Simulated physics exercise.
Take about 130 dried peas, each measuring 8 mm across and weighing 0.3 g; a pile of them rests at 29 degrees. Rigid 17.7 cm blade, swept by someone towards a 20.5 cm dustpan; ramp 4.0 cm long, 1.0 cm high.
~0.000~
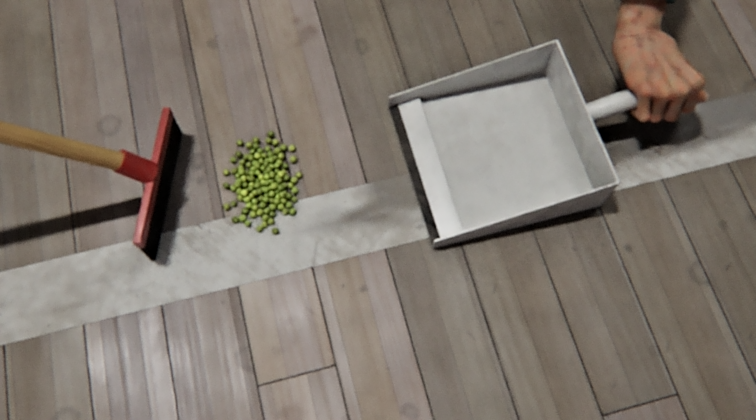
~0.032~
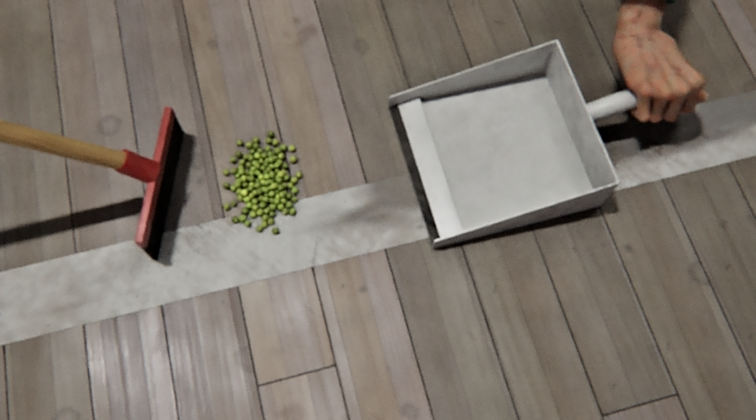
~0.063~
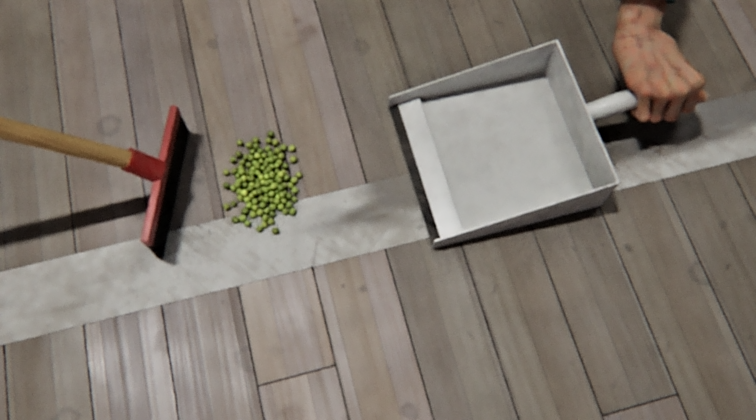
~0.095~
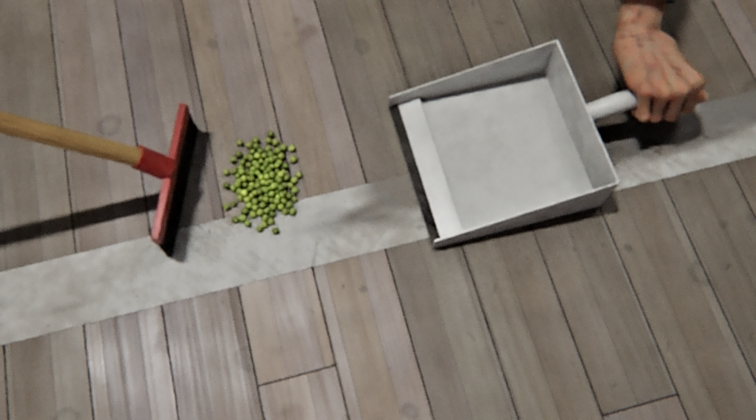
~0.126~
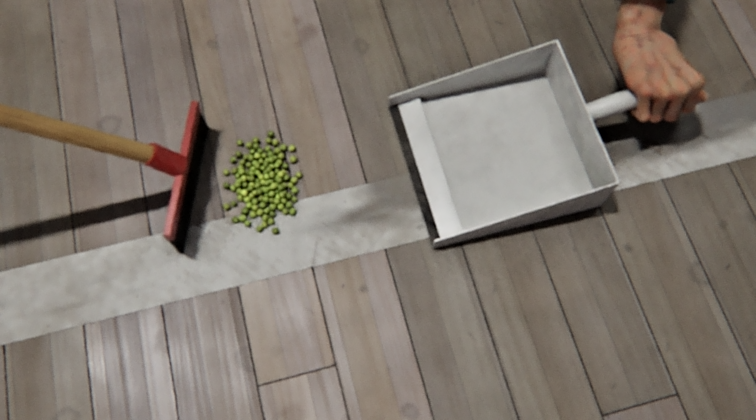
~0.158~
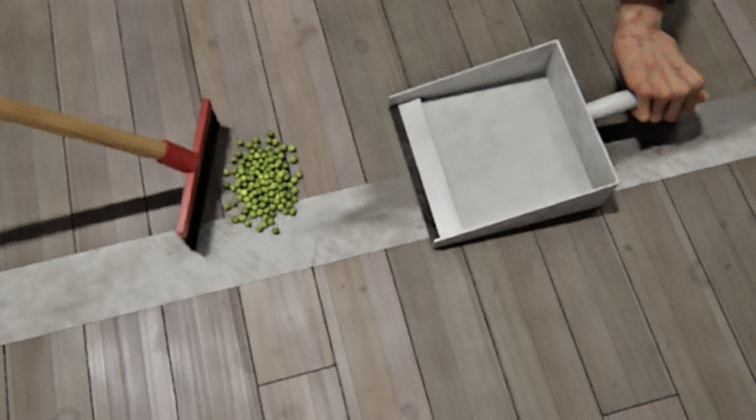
A hand holds a dustpan still while a red broom slides right toward green peas.
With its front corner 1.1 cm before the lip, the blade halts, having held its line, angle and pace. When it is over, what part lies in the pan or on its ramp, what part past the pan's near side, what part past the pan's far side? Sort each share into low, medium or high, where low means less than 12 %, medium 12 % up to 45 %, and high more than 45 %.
Shares - pan: Low, near side: Low, far side: Low.
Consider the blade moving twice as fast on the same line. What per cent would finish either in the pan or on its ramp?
In that case roughly 25 percent.
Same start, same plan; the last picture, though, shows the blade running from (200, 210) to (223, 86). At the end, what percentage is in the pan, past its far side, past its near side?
Split: Pan = 0, far = 10, near = 0.
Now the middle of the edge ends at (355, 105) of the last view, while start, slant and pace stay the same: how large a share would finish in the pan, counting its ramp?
About 0 per cent.
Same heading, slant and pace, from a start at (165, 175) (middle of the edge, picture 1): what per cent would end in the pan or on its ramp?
Close to 0 in a hundred.
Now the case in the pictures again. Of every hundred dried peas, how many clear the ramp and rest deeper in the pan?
Around 0 percent.
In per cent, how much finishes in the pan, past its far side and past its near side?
In per cent: Pan 5; near side 5; far side 0.
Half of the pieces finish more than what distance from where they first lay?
Around 16 centimetres.
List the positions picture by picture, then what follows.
Blade from (140, 243) to (169, 115), moved 0.0 cm, 0 of the pieces shifted so far; middle of the pieces at (263, 183); pan at (506, 151), in the first frame.
Blade from (142, 243) to (170, 114), moved 0.2 cm, 0 of the pieces shifted so far; middle of the pieces at (263, 183), in the second frame.
Blade from (148, 241) to (176, 113), moved 0.9 cm, 0 of the pieces shifted so far; middle of the pieces at (263, 183), in the third frame.
Blade from (158, 239) to (185, 111), moved 2.0 cm, 0 of the pieces shifted so far; middle of the pieces at (263, 183), in the fourth frame.
Blade from (170, 236) to (196, 109), moved 3.4 cm, 0 of the pieces shifted so far; middle of the pieces at (263, 183), in the fifth frame.
Blade from (182, 233) to (208, 106), moved 4.9 cm, 0 of the pieces shifted so far; middle of the pieces at (263, 183); pan at (506, 151). Its pace works out near 0.45 m/s, in the sixth frame.
Then, at 0.39 s, middle of the blade 15 cm from the lip; 0 % over the lip, far side 0 %, near side 0 %.
After 0.55 s, middle of the blade 8 cm from the lip; 0 % over the lip, far side 0 %, near side 0 %.
Then, at 0.83 s, middle of the blade 4 cm from the lip; 5 % over the lip, far side 0 %, near side 0 %.
By 1.2 s all is still; pan 5 %, near side 5 %, far side 0 %, in front of the lip or behind the blade 90 %.
